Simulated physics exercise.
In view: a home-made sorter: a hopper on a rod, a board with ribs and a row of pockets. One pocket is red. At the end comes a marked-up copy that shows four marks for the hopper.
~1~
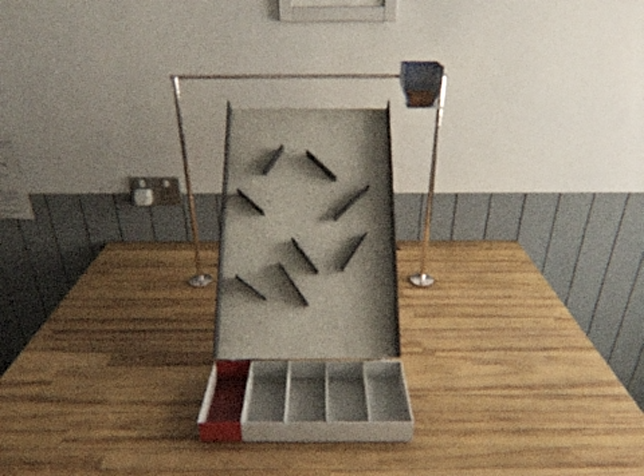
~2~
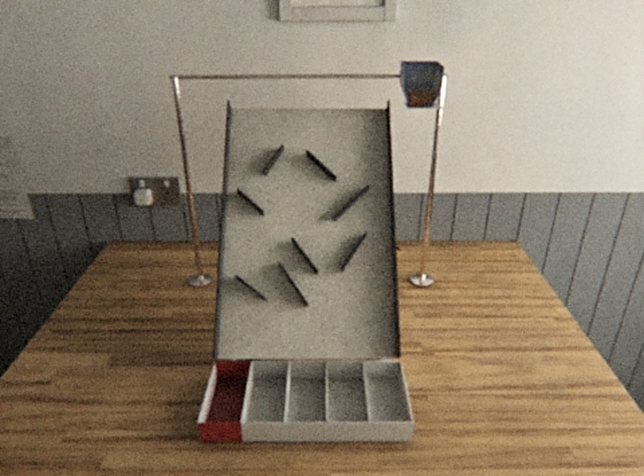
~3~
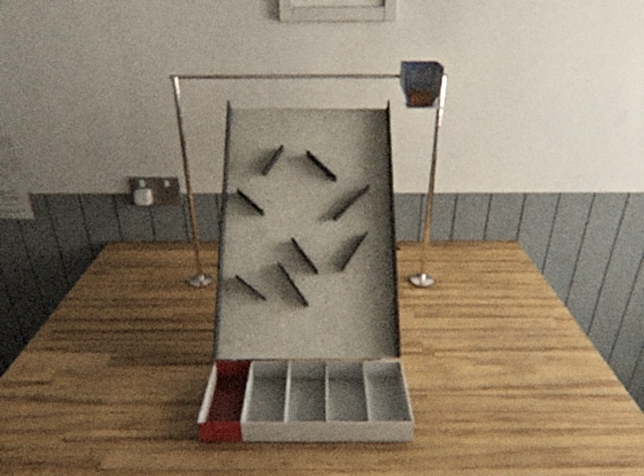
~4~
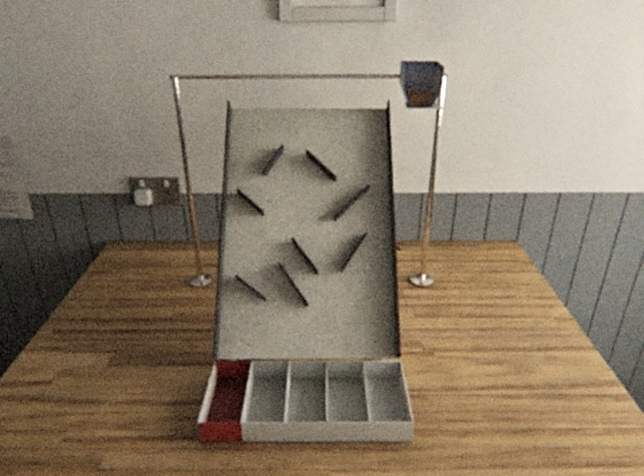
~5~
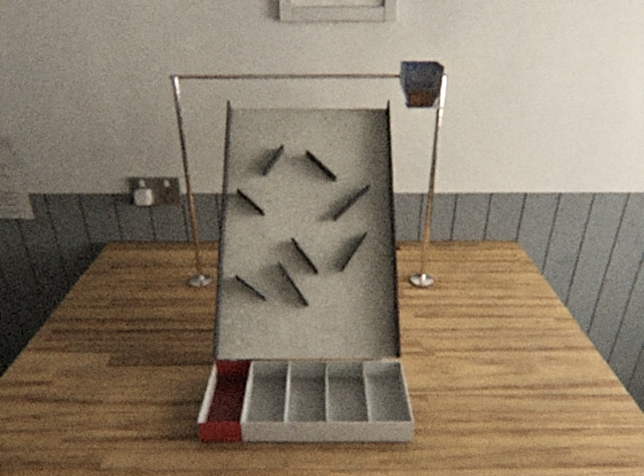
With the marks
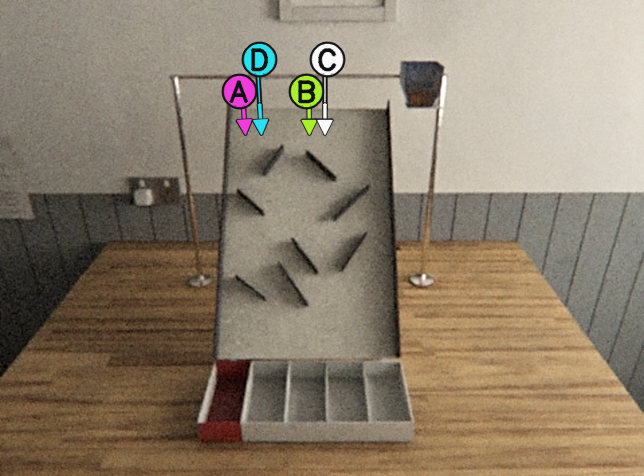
On a wooden table against a grey-panelled wall, a pale tilted board with dark angled ribs stands above a row of five pockets, the leftmost red. A small dark hopper sits at the right of a rod overhead, and nothing visibly moves from start to finish.
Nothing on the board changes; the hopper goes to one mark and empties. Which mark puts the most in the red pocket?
Best: A.
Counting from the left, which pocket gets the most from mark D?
It is the fourth one.
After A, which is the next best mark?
Mark D.
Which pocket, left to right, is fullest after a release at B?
The fourth from the left.
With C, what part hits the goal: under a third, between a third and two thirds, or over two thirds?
Mark C gives under a third.
On the marked copy, mark A meets the board at (245, 129); mark B meets the board at (309, 129); mark C meets the board at (324, 129); mark D meets the board at (261, 129).
With A, about a third in the red pocket, about two thirds in other pockets.
With B, none in the red pocket, nearly all in other pockets.
With C, none in the red pocket, all in other pockets.
With D, about a quarter in the red pocket, most in other pockets.
